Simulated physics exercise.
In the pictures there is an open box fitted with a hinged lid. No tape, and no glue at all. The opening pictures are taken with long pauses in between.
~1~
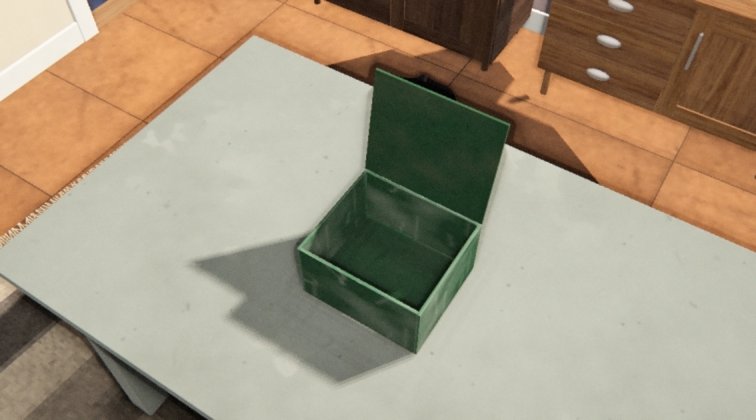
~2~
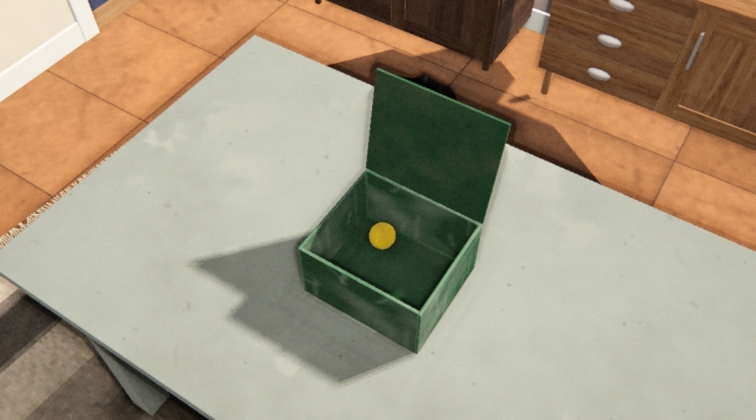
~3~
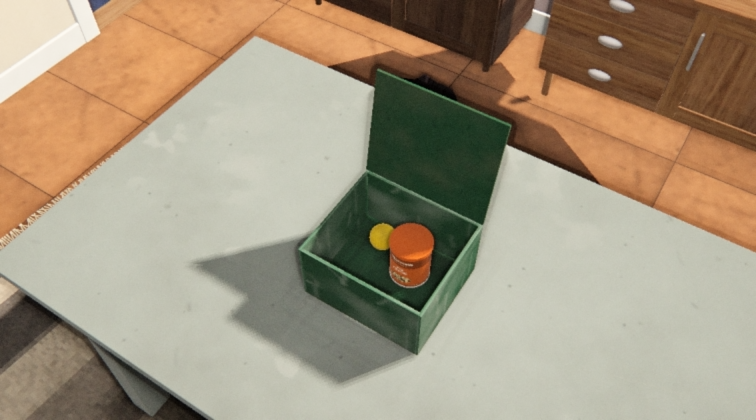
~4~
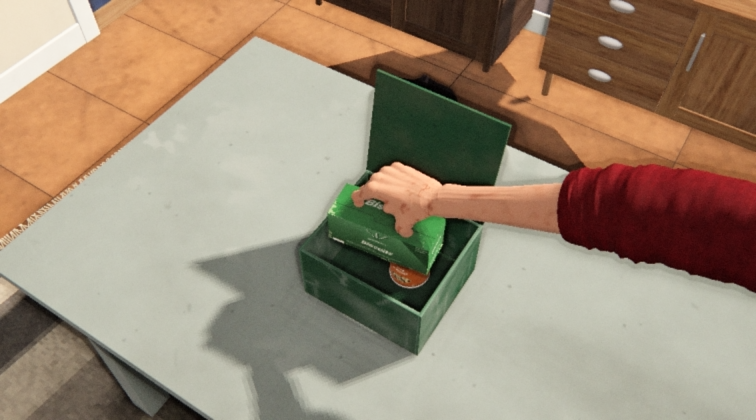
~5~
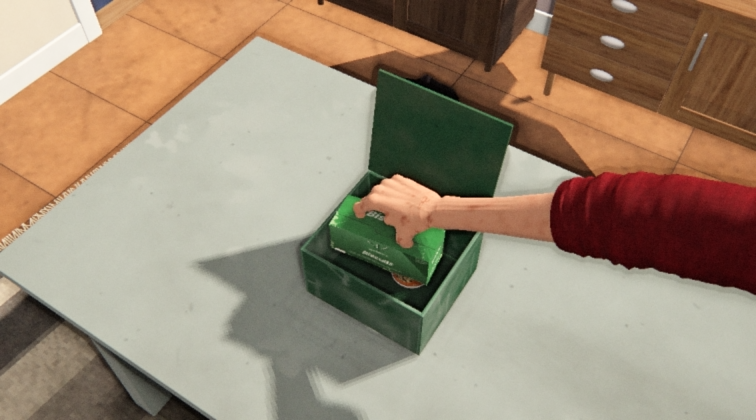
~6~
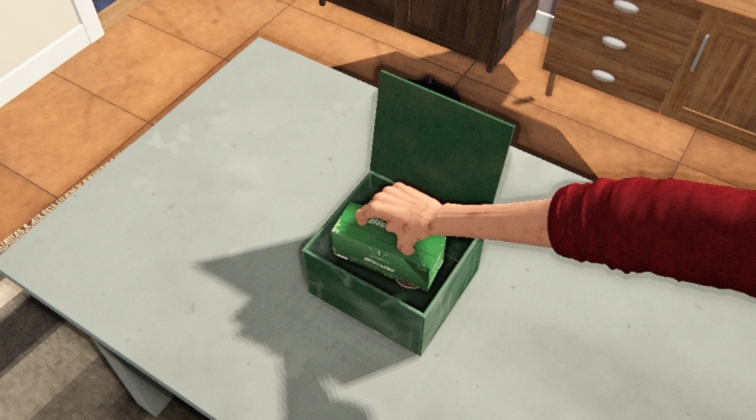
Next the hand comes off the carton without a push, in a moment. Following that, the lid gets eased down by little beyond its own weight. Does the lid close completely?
Yes.
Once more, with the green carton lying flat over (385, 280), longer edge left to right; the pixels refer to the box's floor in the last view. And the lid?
With this placement the lid lies closed.
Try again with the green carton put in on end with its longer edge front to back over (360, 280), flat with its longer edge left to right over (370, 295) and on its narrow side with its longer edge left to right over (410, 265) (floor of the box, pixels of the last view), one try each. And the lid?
So, one: It remains raised; two: It drops fully; three: It remains raised.
Then, 0.50 s later than the last frame, green carton on its side near (388, 289).
Then, 1.50 s later than the last frame, lid 65° above the rim; green carton on its side near (388, 289).
Then, 2.00 s later than the last frame, lid 18° above the rim; green carton on its side near (388, 289).
When it is over, lid shut; lying over in the box, green carton; the other 2 as before. End places, in pixels of the last picture, green carton near (388, 289).
